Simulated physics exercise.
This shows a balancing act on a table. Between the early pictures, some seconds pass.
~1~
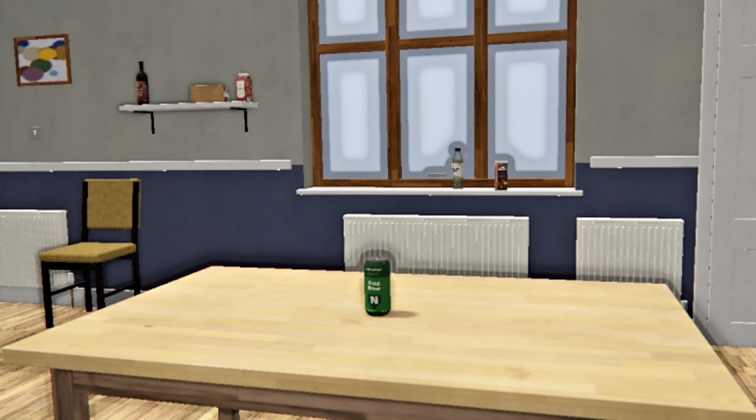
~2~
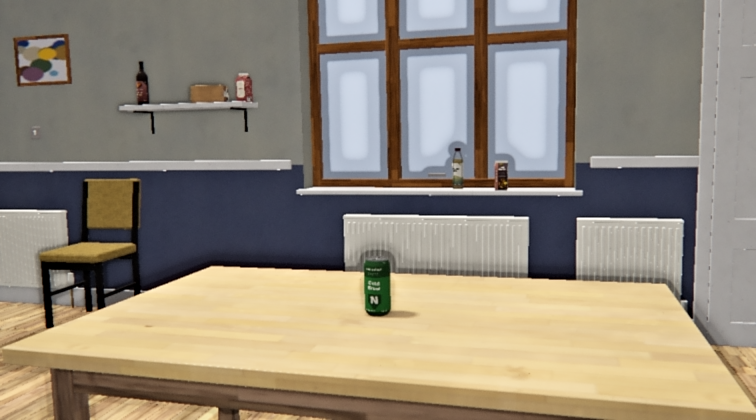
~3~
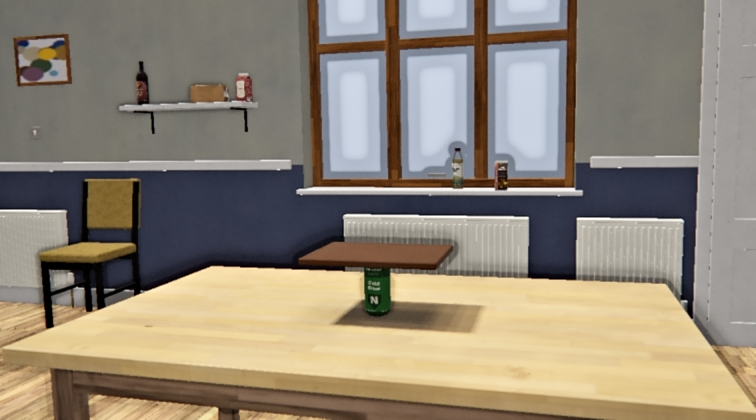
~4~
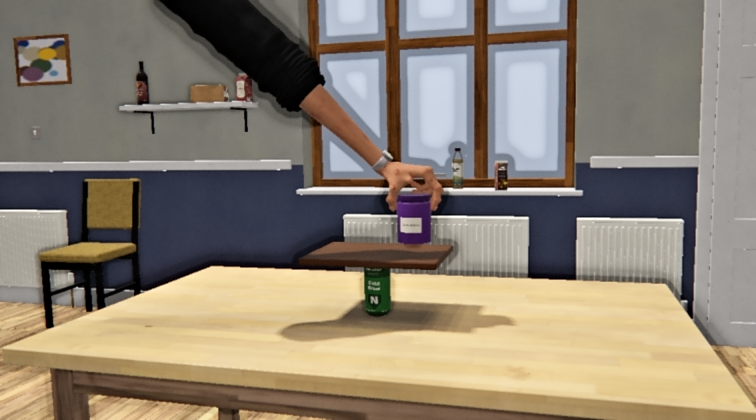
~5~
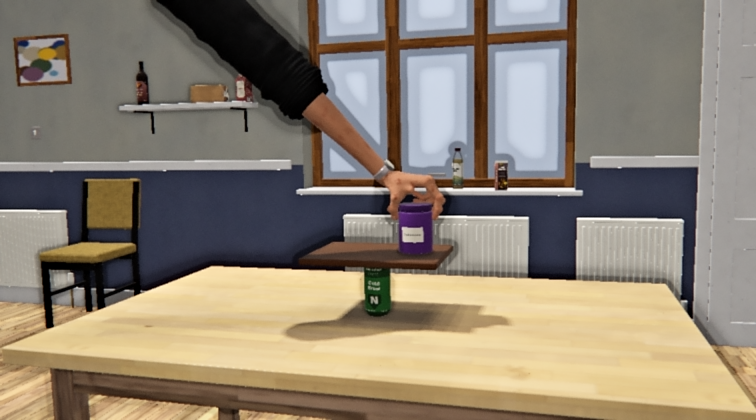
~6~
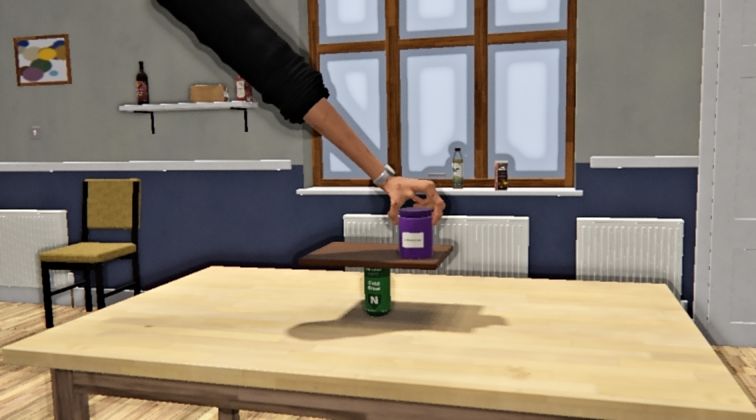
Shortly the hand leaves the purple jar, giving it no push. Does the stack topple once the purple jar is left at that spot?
Yes, it topples.
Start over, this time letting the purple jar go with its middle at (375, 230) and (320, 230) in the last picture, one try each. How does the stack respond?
First case: It remains standing; second case: It collapses.
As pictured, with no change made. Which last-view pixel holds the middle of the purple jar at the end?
End position: Approximately (489, 328).
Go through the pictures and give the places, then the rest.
The last thing is not in view yet, in the first picture.
The last thing is not in view yet, in the second picture.
The last thing is not in view yet; brown lid (379, 255), in the third picture.
Still above its spot; purple jar (414, 218); brown lid (379, 255), in the fourth picture.
Still above its spot; purple jar (416, 228); brown lid (379, 255), in the fifth picture.
In place under the hand; purple jar (416, 233); brown lid (379, 255), in the sixth picture.
Then, 0.40 s after the last picture, purple jar now fallen; brown lid tipped 65° from how it was.
Then, 0.50 s after the last picture, brown lid on its side.
Then, 1.20 s after the last picture, as before.
Then, 1.40 s after the last picture, brown lid now fallen.
At rest, fallen, brown lid and purple jar; green can in place. Seen from the same camera at the end, purple jar near (489, 328). The stack loses its balance.
